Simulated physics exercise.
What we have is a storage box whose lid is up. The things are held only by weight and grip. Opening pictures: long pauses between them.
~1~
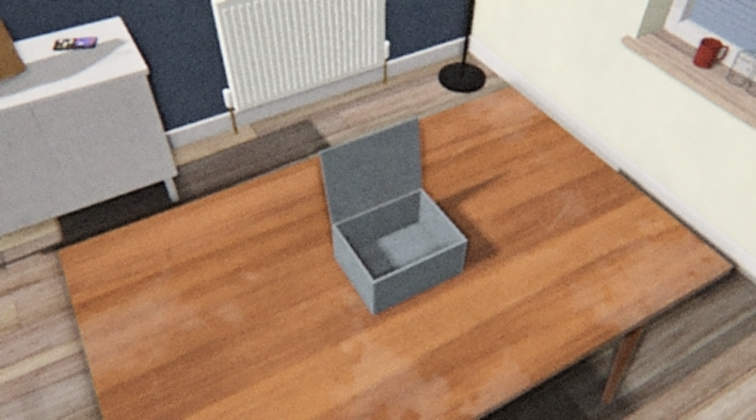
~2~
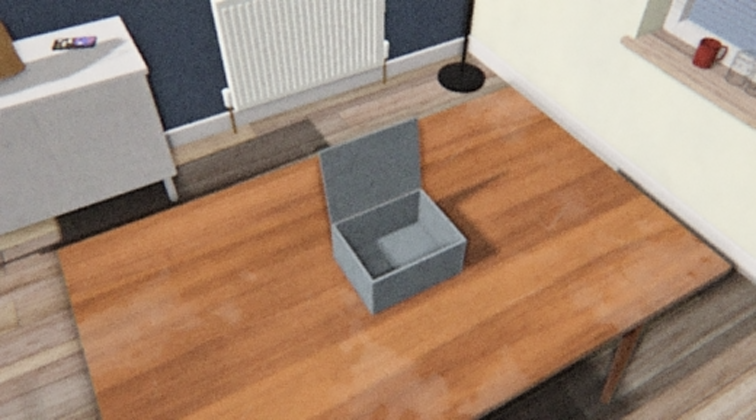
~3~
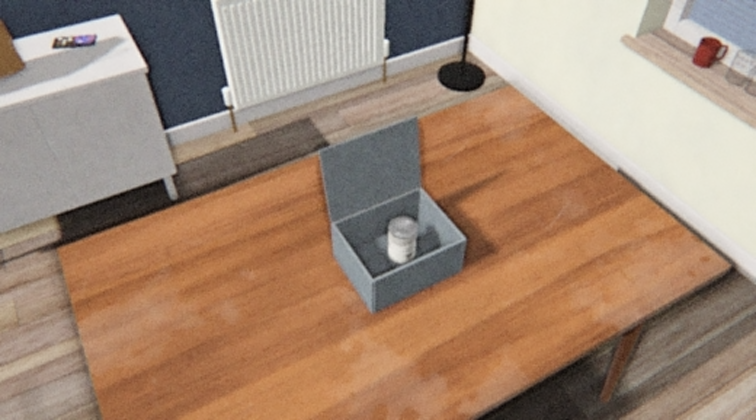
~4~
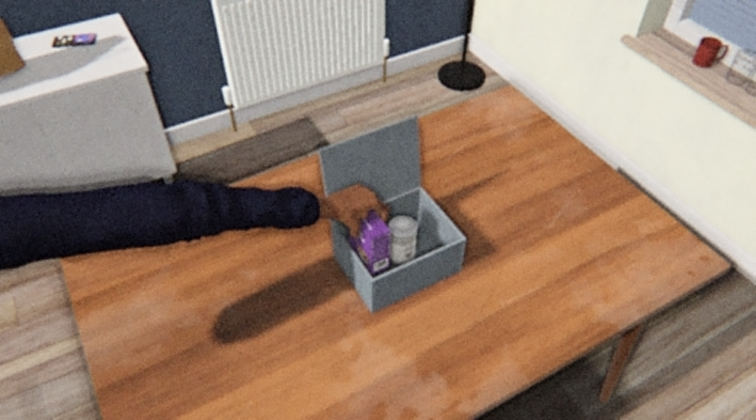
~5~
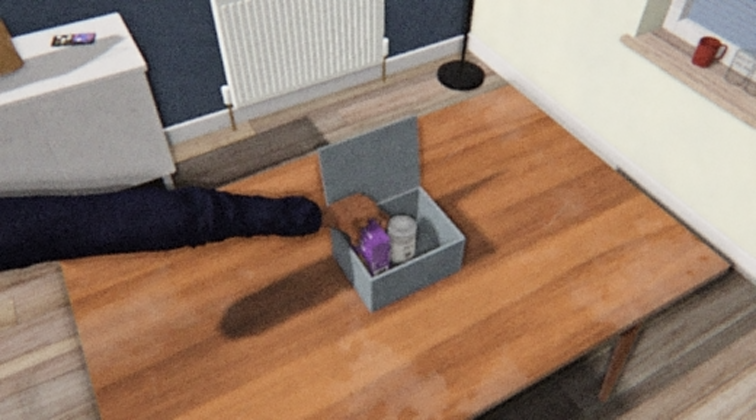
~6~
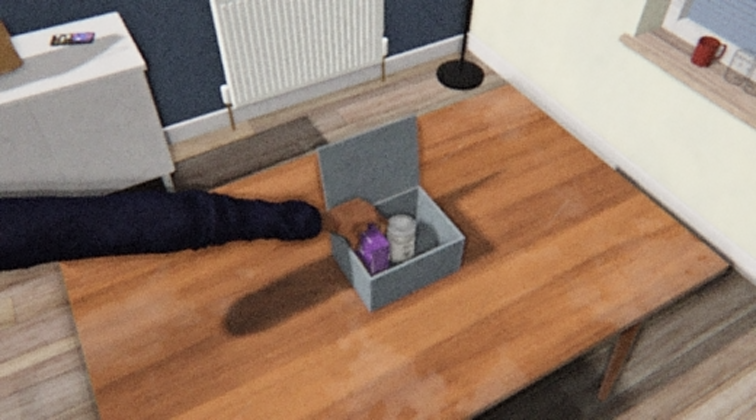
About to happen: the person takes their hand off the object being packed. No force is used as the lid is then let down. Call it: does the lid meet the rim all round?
No, the lid is held open.
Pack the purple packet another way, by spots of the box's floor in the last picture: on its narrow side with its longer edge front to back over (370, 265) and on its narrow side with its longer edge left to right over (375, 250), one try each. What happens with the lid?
The first attempt leaves the lid fully closed, while the second leaves it partly open.
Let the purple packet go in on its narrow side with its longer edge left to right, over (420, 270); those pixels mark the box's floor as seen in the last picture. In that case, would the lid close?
Packed like that, it goes down completely.
Then, 1.30 s past the last view, lid 78° above the rim.
Then, 1.70 s past the last view, lid 51° above the rim.
Finally, lid 26° above the rim; both still in place. Final places as the last picture's camera would see them, purple packet near (369, 251).
